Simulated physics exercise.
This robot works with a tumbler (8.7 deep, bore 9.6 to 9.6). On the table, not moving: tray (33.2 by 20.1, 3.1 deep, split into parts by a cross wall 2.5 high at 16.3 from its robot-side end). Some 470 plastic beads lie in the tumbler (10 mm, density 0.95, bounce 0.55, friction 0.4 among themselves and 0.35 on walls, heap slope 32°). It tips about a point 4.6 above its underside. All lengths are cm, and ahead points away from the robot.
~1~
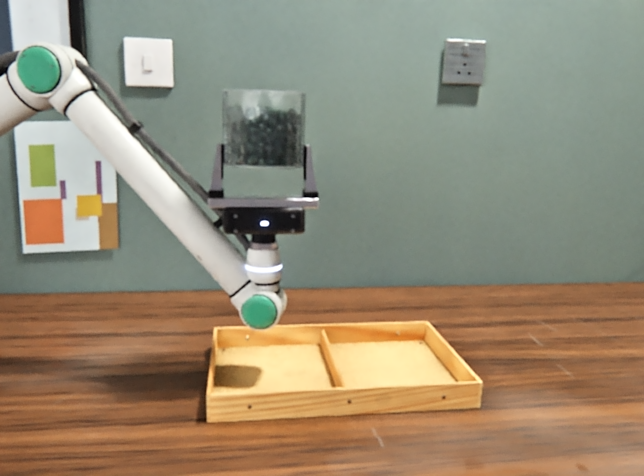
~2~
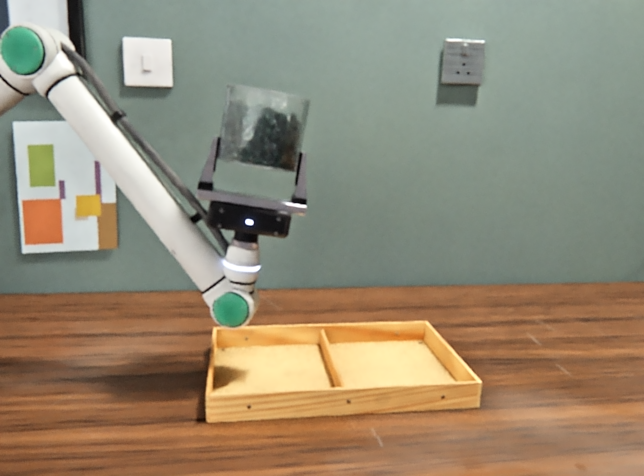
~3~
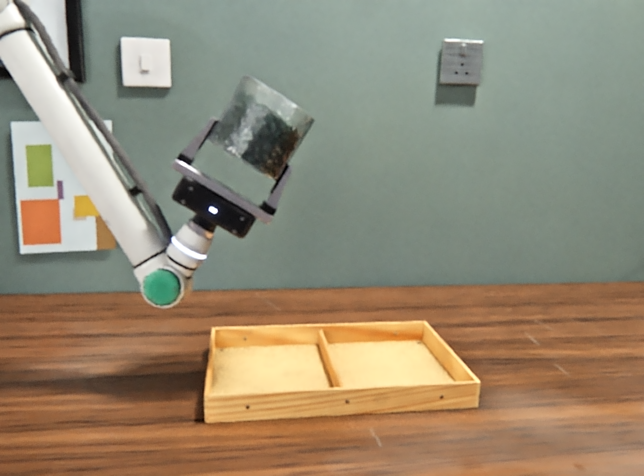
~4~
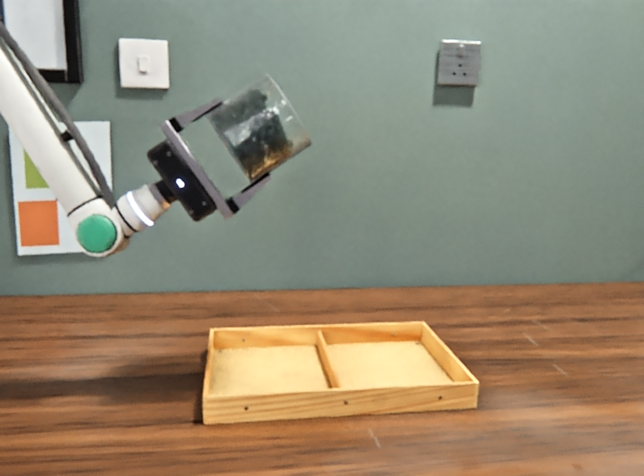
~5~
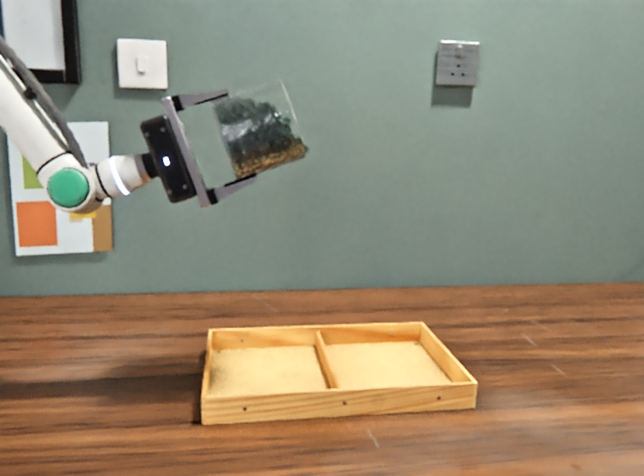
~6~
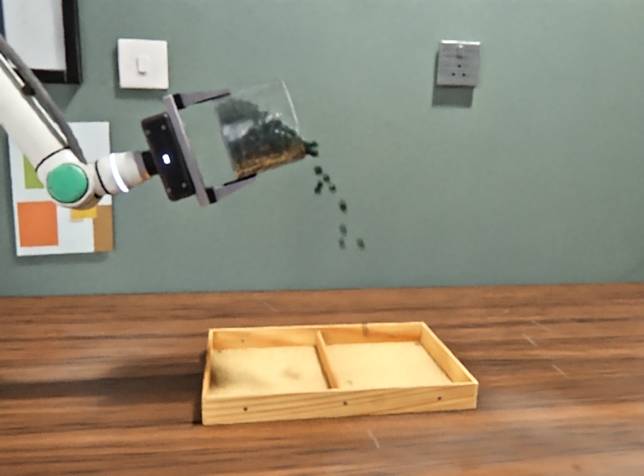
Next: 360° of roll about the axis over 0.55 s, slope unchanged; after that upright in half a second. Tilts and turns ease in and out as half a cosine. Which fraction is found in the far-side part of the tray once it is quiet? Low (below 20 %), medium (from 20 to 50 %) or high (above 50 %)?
In the far-side part of the tray the share is low, below 20 %.
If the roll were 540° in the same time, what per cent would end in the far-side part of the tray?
It would be near 10 per cent.
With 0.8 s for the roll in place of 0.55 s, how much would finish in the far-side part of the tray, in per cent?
It would be near 15 per cent.
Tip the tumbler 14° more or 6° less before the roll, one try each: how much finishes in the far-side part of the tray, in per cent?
About 40 and 5 per cent.
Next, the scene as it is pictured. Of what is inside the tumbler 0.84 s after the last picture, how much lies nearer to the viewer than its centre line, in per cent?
About 45 per cent.
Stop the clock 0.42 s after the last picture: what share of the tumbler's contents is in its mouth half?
Some 35 per cent.
Then, 0.42 s later, tipped 72°, highest piece 38 above the table; 433 in the tumbler, 18 in the far-side part, 4 on the table or floor, 3 in the robot-side part, 14 in flight or on a rim.
Then, 0.84 s later, tipped 27°, highest piece 37 above the table; 410 in the tumbler, 33 in the far-side part, 7 in the robot-side part, 7 on the table or floor, 15 in flight or on a rim.
Then, 1.25 s later, upright, highest piece 37 above the table; 409 in the tumbler, 42 in the far-side part, 11 on the table or floor, 8 in the robot-side part, 2 in flight or on a rim.
Then, 1.95 s later, upright, highest piece 37 above the table; 409 in the tumbler, 44 in the far-side part, 11 on the table or floor, 8 in the robot-side part.
At rest, 409 in the tumbler, 44 in the far-side part, 11 on the table or floor, 8 in the robot-side part. That is 9 % in the far-side part of the tray.
